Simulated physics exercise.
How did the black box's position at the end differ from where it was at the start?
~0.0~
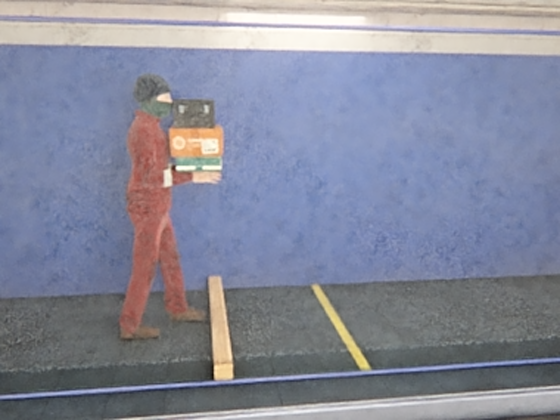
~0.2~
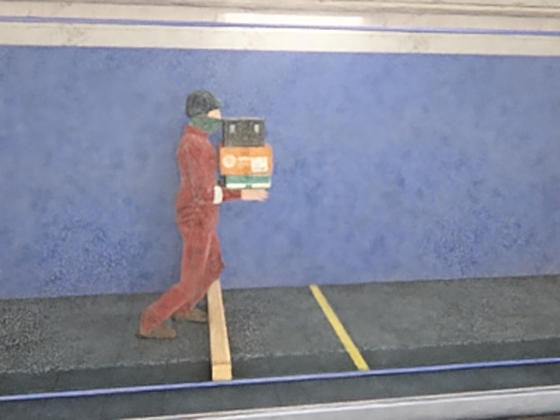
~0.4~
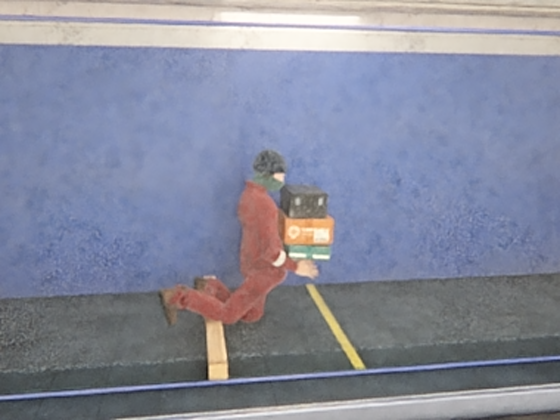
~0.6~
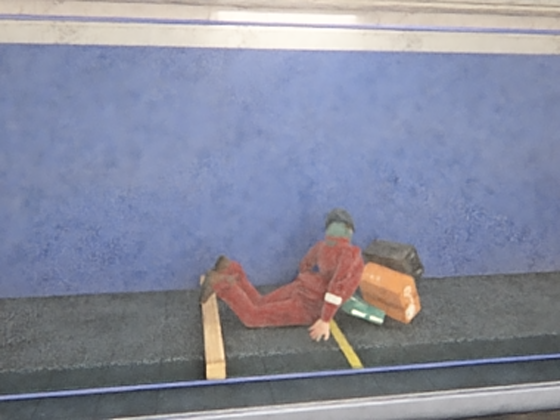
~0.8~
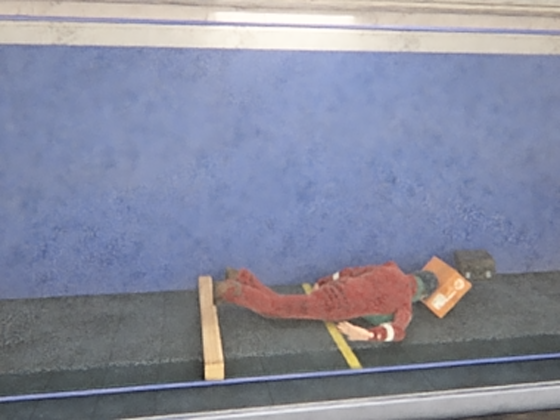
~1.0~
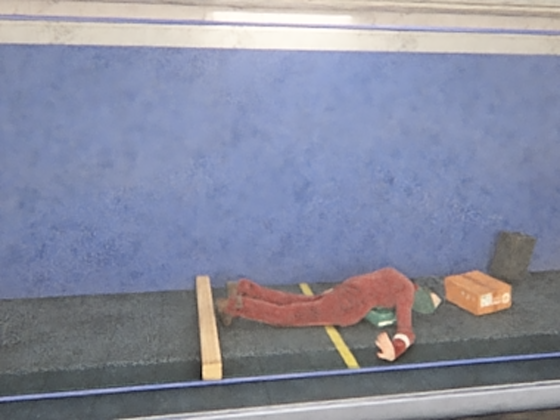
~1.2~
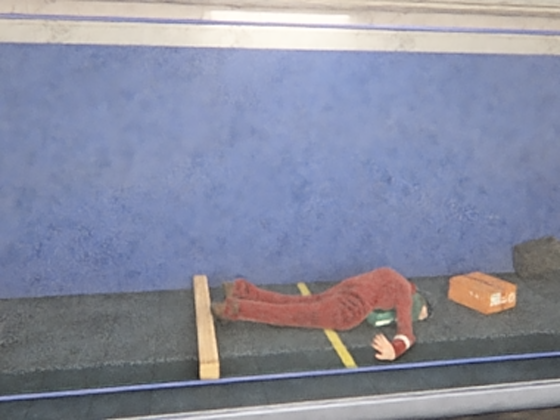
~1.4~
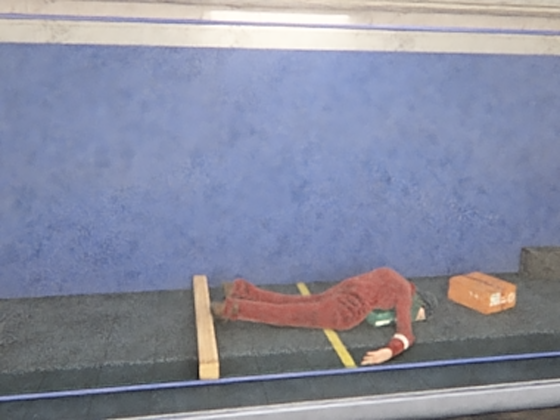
At the start the black box was on top of the stack in the person's arms, toward the left. By the end it lay on the floor at the far right, beyond the orange box.
In a metro car with a blue wall, a masked person in red carrying a stack of boxes tripped over a low wooden rail, dropped to the knees and fell face down across the yellow line, the orange and black boxes tumbling ahead.
